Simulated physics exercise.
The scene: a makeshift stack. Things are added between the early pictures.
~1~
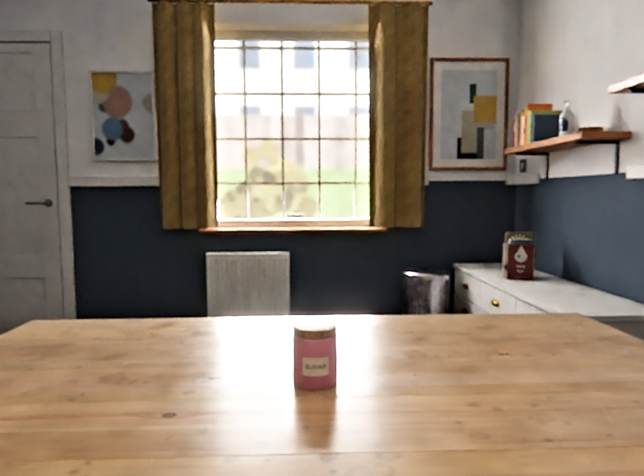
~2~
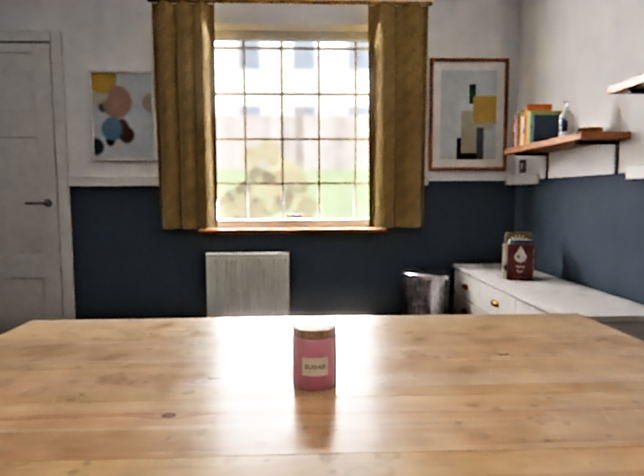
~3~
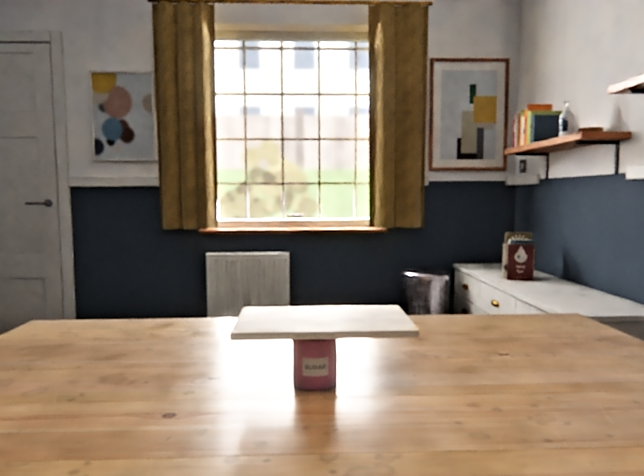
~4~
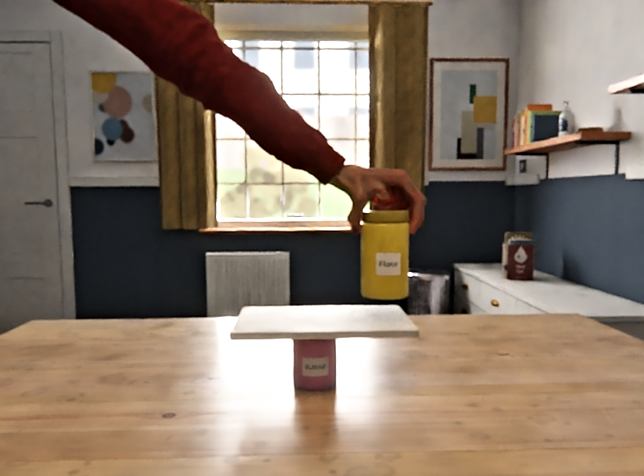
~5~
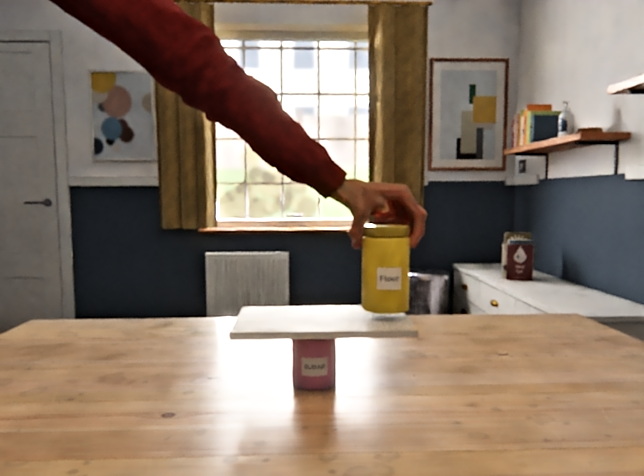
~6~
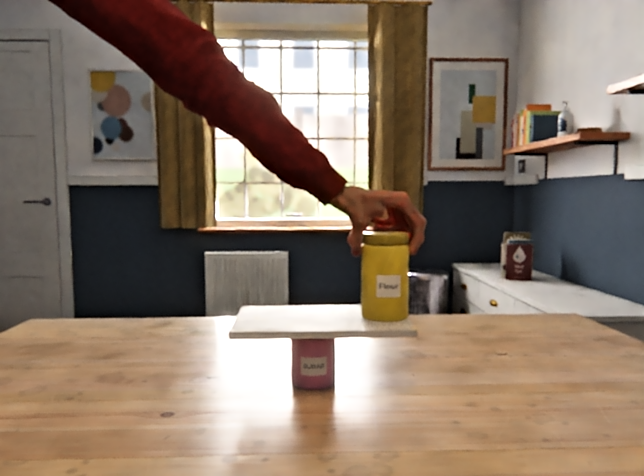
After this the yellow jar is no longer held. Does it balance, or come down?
Outcome: The stack loses its balance.
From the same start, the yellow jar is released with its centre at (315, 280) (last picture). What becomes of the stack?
Then it holds.
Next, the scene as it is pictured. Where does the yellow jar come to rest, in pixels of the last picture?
At about (458, 359).
Then, 0.30 s on from there, yellow jar now fallen; white board turned 43° from how it was put.
Then, 0.50 s on from there, white board turned 55° from how it was put.
In the end, fallen, yellow jar; toppled in the stack, white board; pink jar unmoved. At the end, from the last picture's camera, yellow jar near (459, 359). The stack comes apart.
